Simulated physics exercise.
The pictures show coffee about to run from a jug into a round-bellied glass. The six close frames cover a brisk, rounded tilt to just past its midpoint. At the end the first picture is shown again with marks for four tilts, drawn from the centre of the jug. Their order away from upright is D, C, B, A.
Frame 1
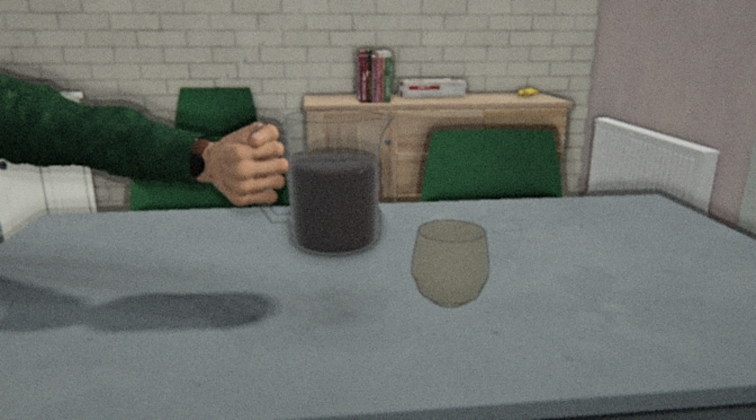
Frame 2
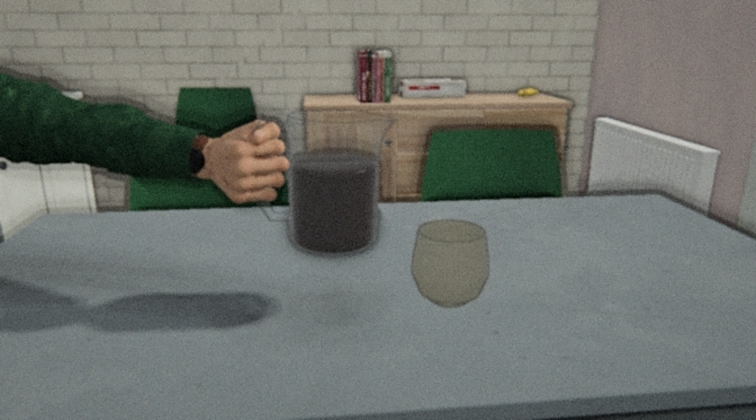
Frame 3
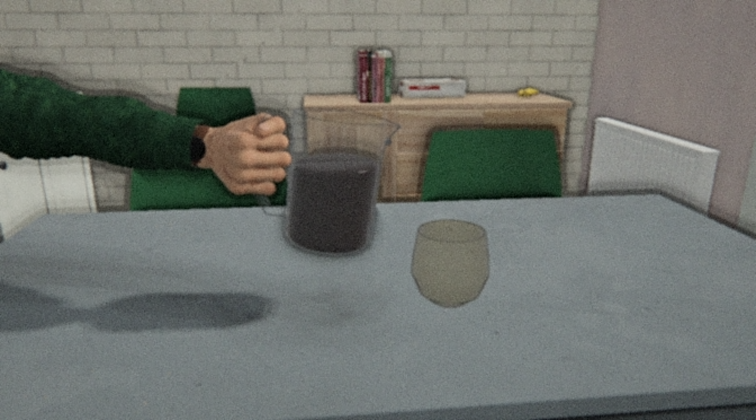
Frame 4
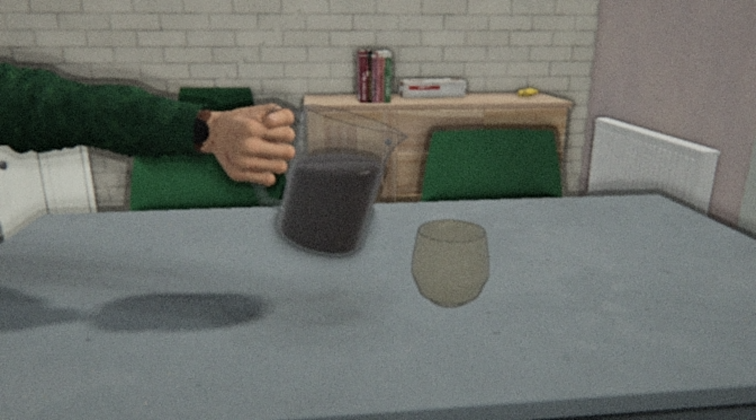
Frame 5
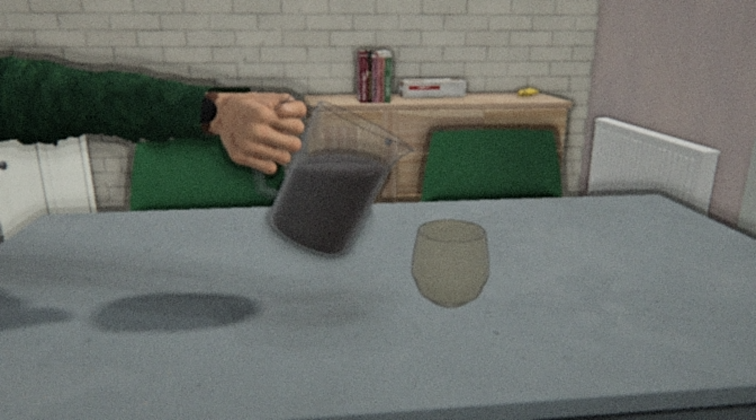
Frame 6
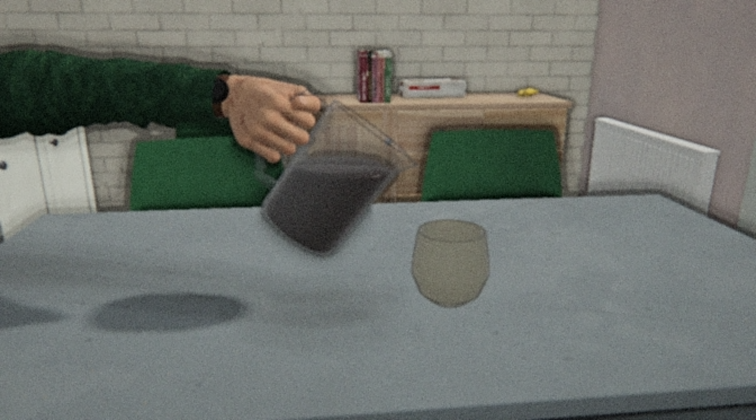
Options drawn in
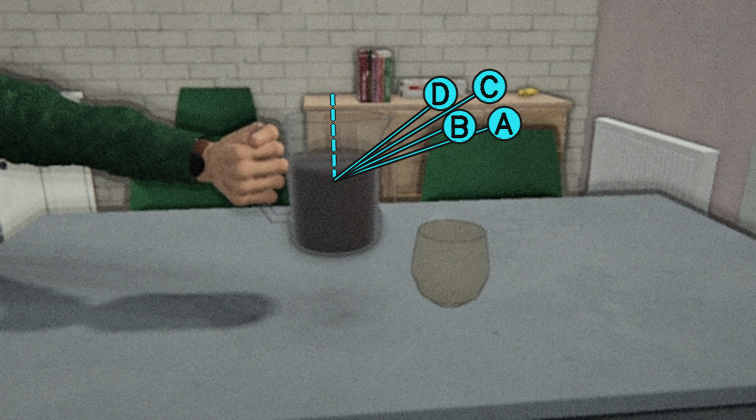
A hand in a green sleeve lifting and tilting a glass jug of coffee rightward beside a round-bellied glass on a table.
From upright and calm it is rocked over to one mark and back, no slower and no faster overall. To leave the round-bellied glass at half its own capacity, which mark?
Choose A.
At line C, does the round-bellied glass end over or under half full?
Under.
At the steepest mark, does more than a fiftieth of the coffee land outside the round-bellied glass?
No.
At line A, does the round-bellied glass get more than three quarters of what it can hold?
No, it does not.
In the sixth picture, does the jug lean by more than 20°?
Yes.
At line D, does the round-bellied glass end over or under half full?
Under half.
In cyan, A at (487, 128); B at (441, 130); C at (475, 94); D at (428, 107).
With A, the round-bellied glass ends with about 51 % of what it can hold.
With B, the round-bellied glass ends with about 33 % of what it can hold.
With C, the round-bellied glass ends with about 20 % of what it can hold.
With D, the round-bellied glass ends with about 10 % of what it can hold.
